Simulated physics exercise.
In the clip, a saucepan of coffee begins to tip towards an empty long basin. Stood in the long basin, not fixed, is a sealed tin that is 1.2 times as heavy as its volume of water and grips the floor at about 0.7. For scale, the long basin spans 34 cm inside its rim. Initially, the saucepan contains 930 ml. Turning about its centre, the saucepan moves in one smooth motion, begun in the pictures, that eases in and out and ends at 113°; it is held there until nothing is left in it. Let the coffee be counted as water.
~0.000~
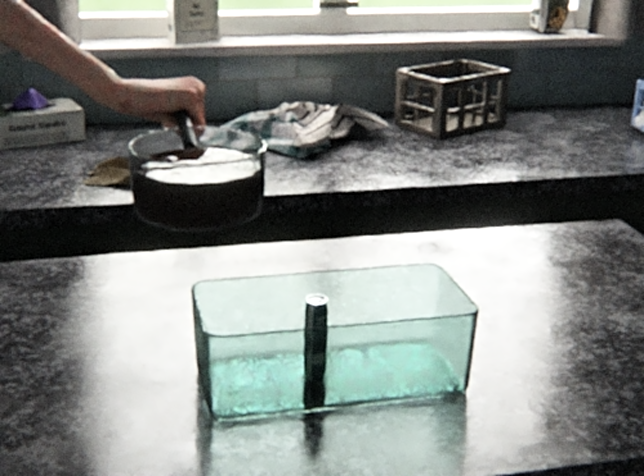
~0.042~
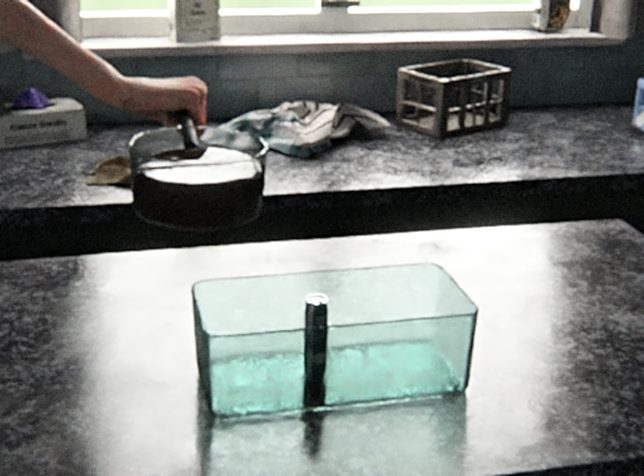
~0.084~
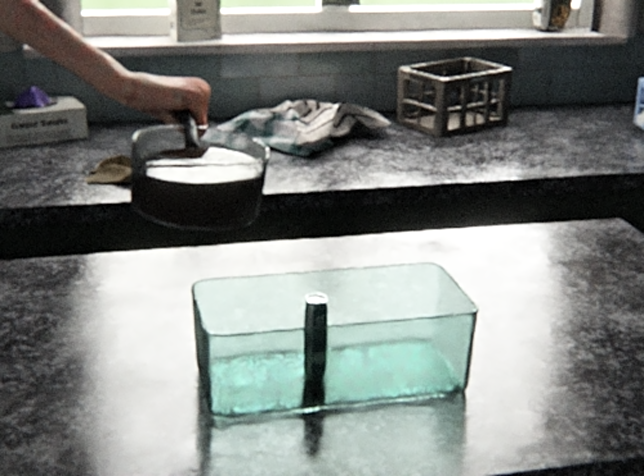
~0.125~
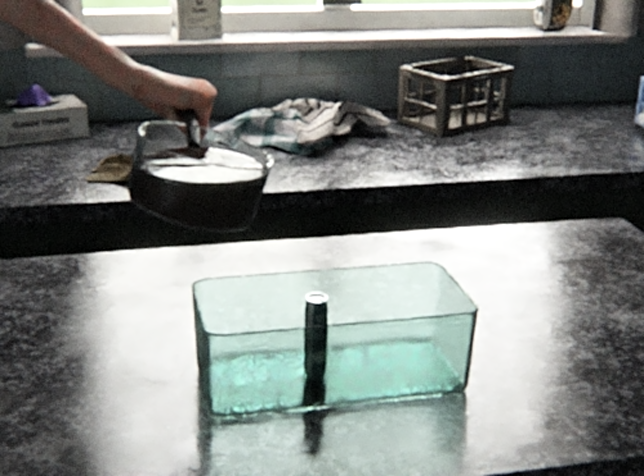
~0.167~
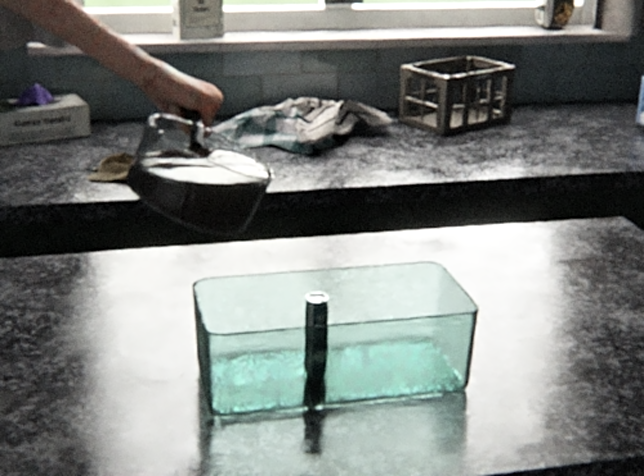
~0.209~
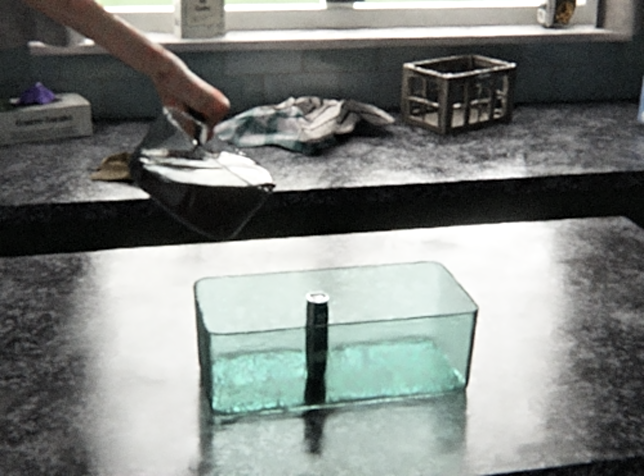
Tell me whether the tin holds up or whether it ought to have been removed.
The tin ought to have been removed.
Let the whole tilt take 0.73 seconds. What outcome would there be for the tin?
Result: Tin tipped over.
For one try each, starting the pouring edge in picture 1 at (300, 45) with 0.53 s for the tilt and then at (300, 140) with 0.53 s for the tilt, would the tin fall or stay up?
Trial 1 - tin stays standing; trial 2 - tin tips.
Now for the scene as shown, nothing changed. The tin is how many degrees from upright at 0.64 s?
Tilt: Around 5 degrees.
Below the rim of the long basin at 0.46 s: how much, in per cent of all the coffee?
Roughly 26 percent of it.
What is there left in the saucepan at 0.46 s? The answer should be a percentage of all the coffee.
Close to 20 in a hundred.
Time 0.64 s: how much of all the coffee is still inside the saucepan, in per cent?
3 %.
After 0.46 s the tilt is 107° and 20 per cent is still to pour; the tin stands where it began.
After 0.64 s the tilt is 113° and 3 per cent is still to pour; the tin leans 7°.
After 0.82 s the tilt is 113° and 0 per cent is still to pour; the tin lies on its side.
After 1.03 s the tilt is 113° and 0 per cent is still to pour; the tin lies on its side.
In the end the tin lies on its side.
